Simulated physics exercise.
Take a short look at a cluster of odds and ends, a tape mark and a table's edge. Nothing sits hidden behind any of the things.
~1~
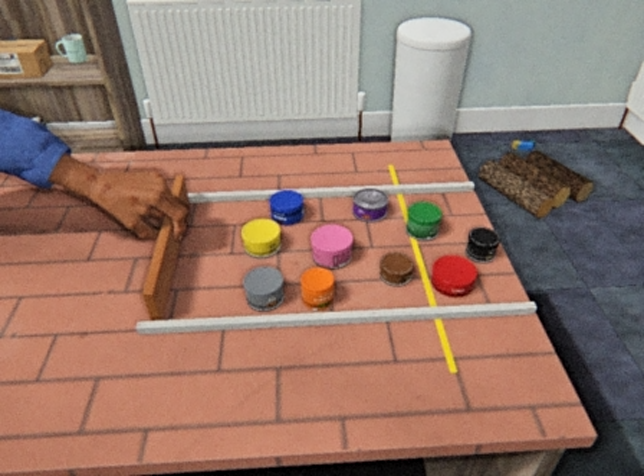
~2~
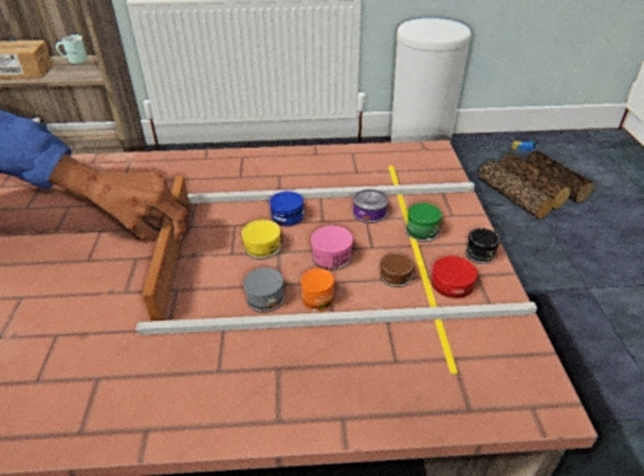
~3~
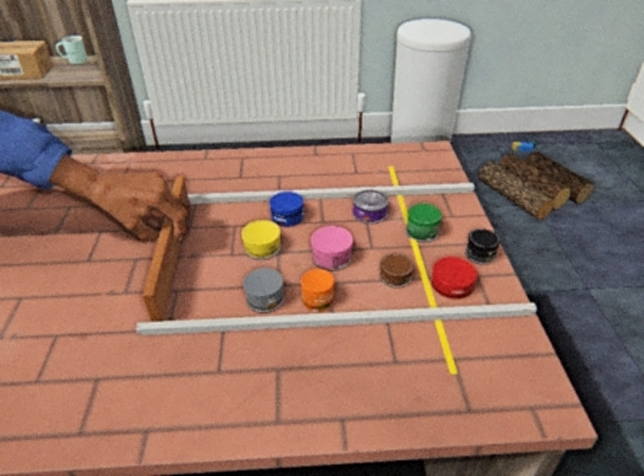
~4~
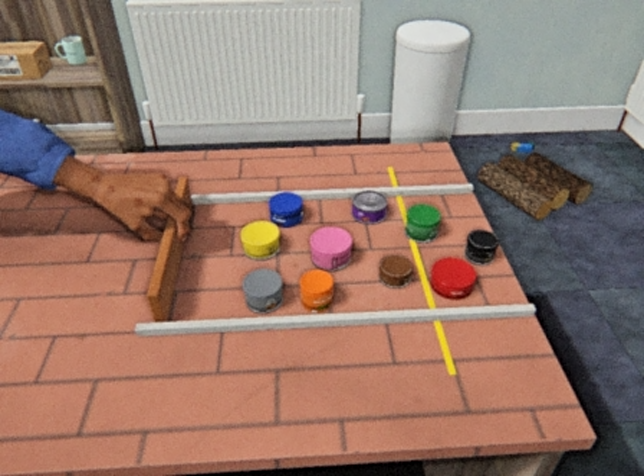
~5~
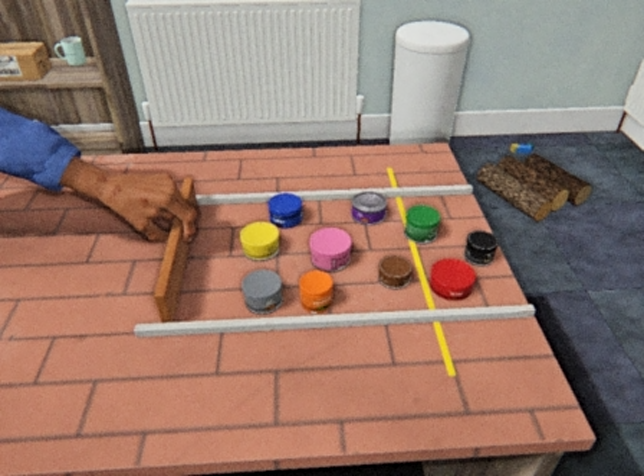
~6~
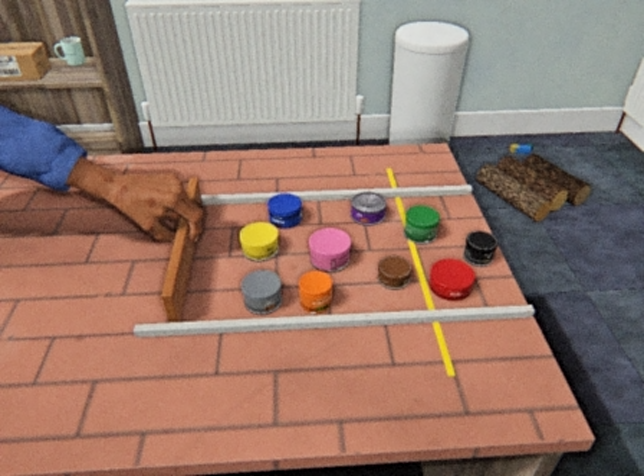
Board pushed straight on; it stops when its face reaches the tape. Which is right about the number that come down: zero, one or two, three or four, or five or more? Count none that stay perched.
Well, what drops off the end works out to none of them.
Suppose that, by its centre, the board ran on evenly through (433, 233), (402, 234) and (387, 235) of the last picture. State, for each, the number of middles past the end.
1, 0 and 0.
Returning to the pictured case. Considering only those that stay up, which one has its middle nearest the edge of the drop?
Red tub.
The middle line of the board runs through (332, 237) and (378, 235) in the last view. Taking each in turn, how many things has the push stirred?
First 6, after that 9.
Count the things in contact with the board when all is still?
Count recorded: 4.
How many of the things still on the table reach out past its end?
I get 1.
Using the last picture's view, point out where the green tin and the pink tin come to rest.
Green tin at about (461, 222), pink tin at about (437, 249).
Early on, none off yet; black tin at rest near (480, 249); red tub at rest near (451, 280); green tin at rest near (421, 225).
Finally, the number that fall off is zero.
